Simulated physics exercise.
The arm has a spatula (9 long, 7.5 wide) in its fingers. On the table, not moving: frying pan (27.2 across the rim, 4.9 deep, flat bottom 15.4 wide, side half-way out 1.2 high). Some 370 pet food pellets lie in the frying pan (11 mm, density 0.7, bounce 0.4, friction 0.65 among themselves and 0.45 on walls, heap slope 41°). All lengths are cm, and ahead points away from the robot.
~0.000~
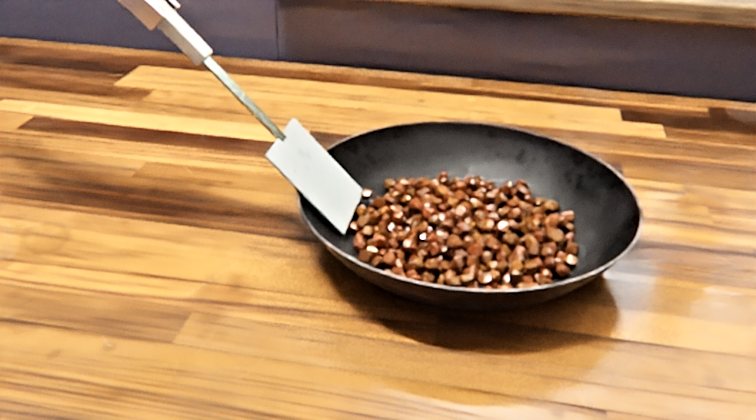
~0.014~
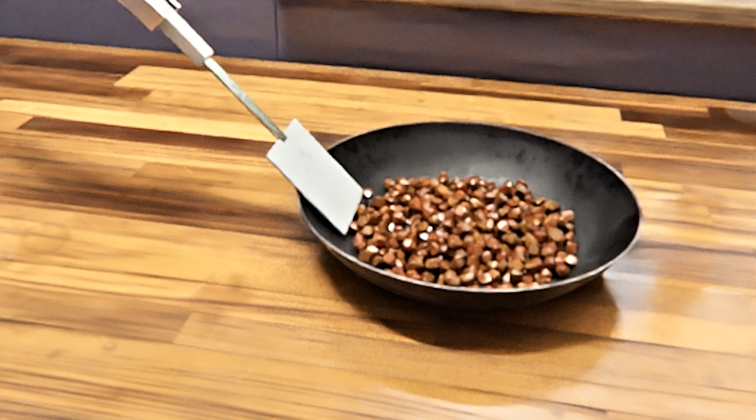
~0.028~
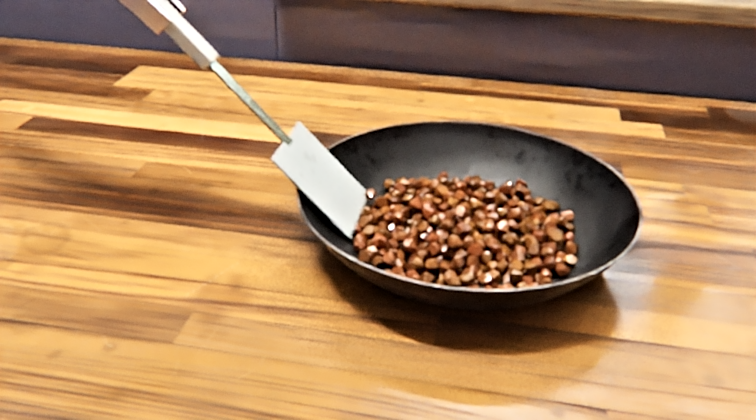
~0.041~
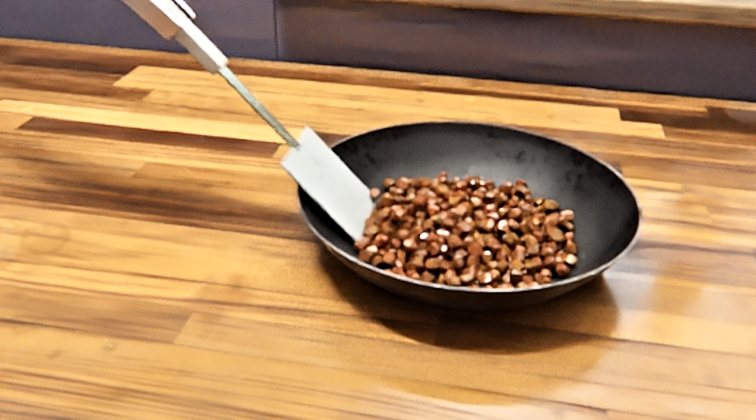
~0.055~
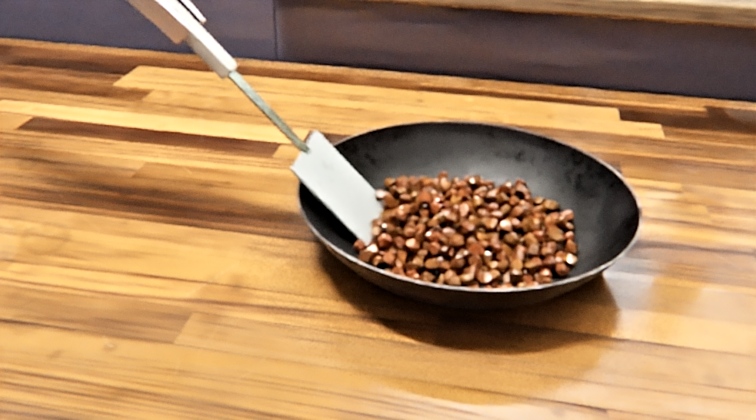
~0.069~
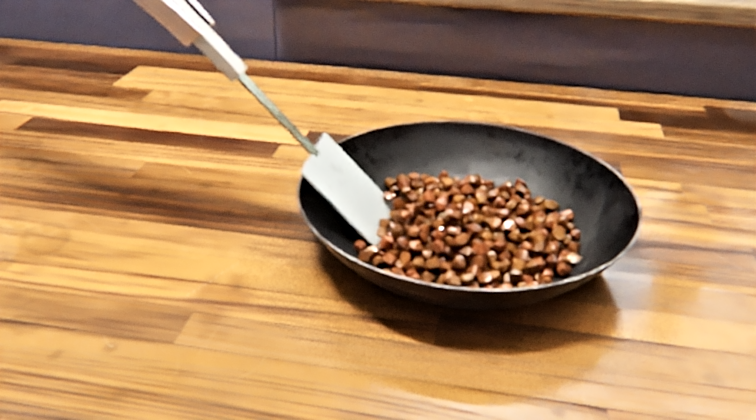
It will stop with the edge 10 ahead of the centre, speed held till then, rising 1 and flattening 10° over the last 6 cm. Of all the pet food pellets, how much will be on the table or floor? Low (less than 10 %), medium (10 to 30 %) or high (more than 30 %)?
On the table or floor the share is medium, 10 to 30 %.
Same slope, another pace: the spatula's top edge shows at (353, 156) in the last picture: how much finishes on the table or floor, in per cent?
About 40 per cent.
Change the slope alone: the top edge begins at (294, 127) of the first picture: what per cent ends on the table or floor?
Some 25 per cent.
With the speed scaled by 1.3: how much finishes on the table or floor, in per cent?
Some 20 per cent.
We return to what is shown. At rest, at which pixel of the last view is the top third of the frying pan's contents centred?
Around (592, 221).
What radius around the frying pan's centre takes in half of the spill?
About 18 cm.
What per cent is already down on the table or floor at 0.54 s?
Roughly 15 per cent.
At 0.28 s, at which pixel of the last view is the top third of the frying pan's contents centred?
Around (588, 224).
After 0.18 s, sloping 46°, highest piece 4 above the table; 373 in the frying pan.
After 0.28 s, sloping 43°, highest piece 6 above the table; 372 in the frying pan, 1 on the blade or in flight.
After 0.54 s, sloping 36°, highest piece 6 above the table; 312 in the frying pan, 60 on the table or floor, 1 on the blade or in flight.
After 1.59 s, sloping 36°, highest piece 6 above the table; 312 in the frying pan, 61 on the table or floor.
At rest, 312 in the frying pan, 61 on the table or floor. That is 16 % on the table or floor.
